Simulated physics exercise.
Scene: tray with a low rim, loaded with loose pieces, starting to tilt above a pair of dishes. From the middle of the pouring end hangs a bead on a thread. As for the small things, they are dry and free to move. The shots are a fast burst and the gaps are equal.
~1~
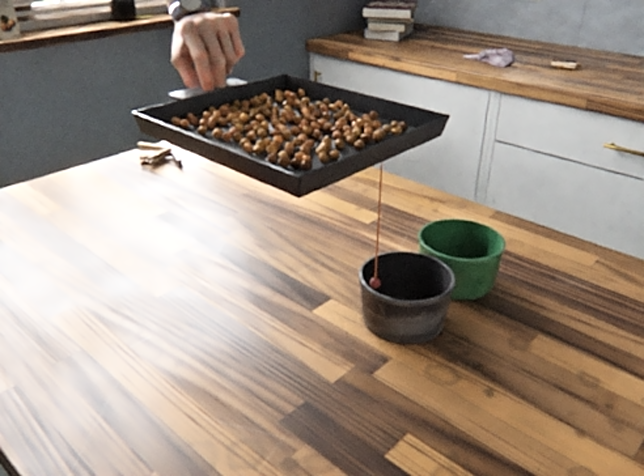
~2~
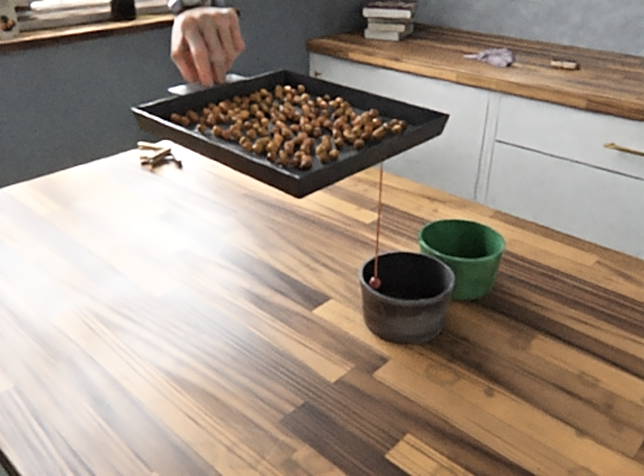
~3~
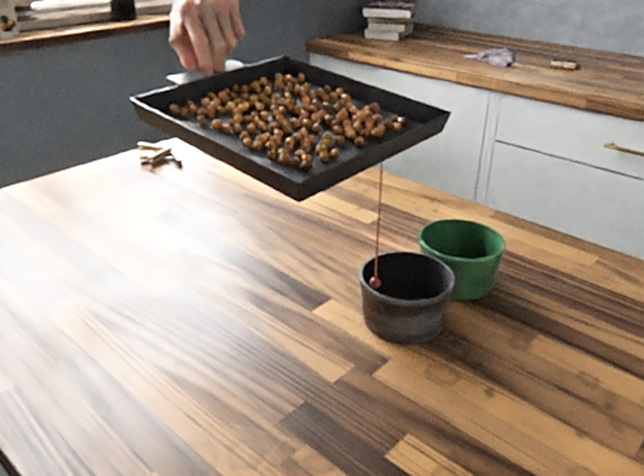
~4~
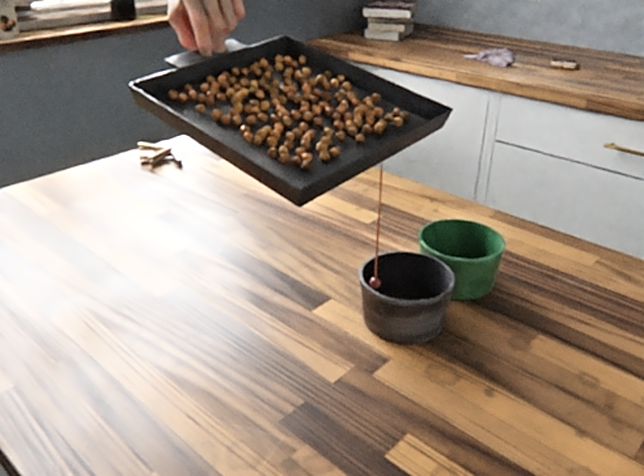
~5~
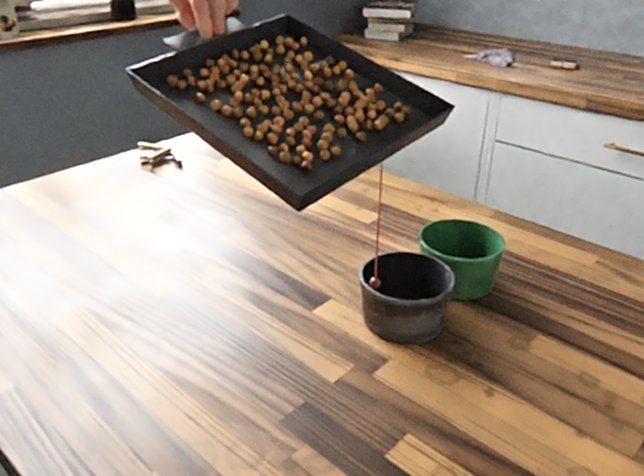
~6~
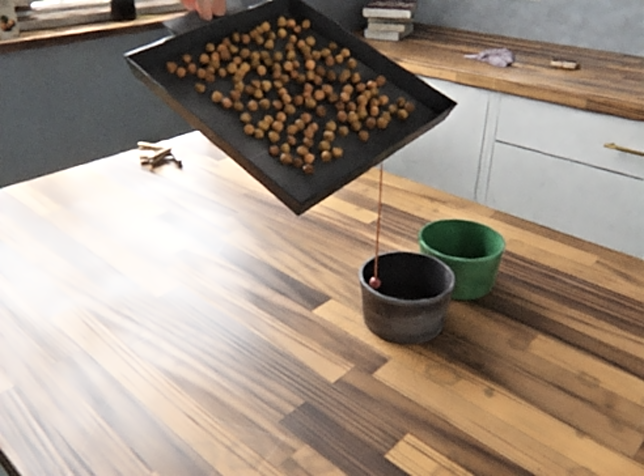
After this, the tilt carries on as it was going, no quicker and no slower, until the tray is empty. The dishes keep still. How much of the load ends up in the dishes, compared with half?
The dishes end up with less than half of it.
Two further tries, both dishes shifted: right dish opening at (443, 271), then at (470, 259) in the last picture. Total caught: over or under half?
Held in all, by try: A smaller portion, then a smaller portion.
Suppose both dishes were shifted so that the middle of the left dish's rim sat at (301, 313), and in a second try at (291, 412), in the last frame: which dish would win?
In the first try it's the one on the left, and in the second it's the one on the right.
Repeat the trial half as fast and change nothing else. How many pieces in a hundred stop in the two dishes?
About 0 %.
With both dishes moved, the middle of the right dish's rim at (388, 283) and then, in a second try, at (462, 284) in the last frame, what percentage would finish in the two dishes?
Near 70 % and 30 %.
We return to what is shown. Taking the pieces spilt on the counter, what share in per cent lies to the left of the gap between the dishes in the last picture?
That would be roughly 90 per cent.
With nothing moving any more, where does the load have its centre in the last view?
About pixel (334, 406).
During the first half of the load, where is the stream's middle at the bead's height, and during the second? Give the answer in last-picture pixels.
First part (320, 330), rest (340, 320).
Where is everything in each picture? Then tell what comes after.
In the first frame, corners of the pouring end near (299, 173) and (443, 115), level; middle of the load near (282, 121), roasted chickpeas; left dish near (443, 311); right dish near (496, 270); bead on its thread near (375, 283).
In the second frame, corners of the pouring end near (299, 175) and (443, 114), level; middle of the load near (282, 119).
In the third frame, corners of the pouring end near (300, 179) and (445, 112), tipped barely, lowest at the left corner; middle of the load near (282, 111).
In the fourth frame, corners of the pouring end near (300, 185) and (446, 108), tipped a little, lowest at the left corner; middle of the load near (282, 100).
In the fifth frame, corners of the pouring end near (301, 192) and (449, 105), tipped clearly, lowest at the left corner; middle of the load near (283, 89).
In the sixth frame, corners of the pouring end near (301, 198) and (451, 102), tipped clearly, lowest at the left corner; middle of the load near (284, 79); left dish near (443, 311); right dish near (496, 270).
Shortly afterwards, tray tipped steeply; the bulk on the tray; a little in the air.
Next, tray tipped past a quarter turn; near two thirds on the tray; near a third outside both; a little in the air.
Some moments later, tray tipped past a quarter turn; only a few in the left dish; all but a few outside both.
In the end, tray tipped past a quarter turn; only a few in the left dish; none at all in the right dish; all but a few outside both.
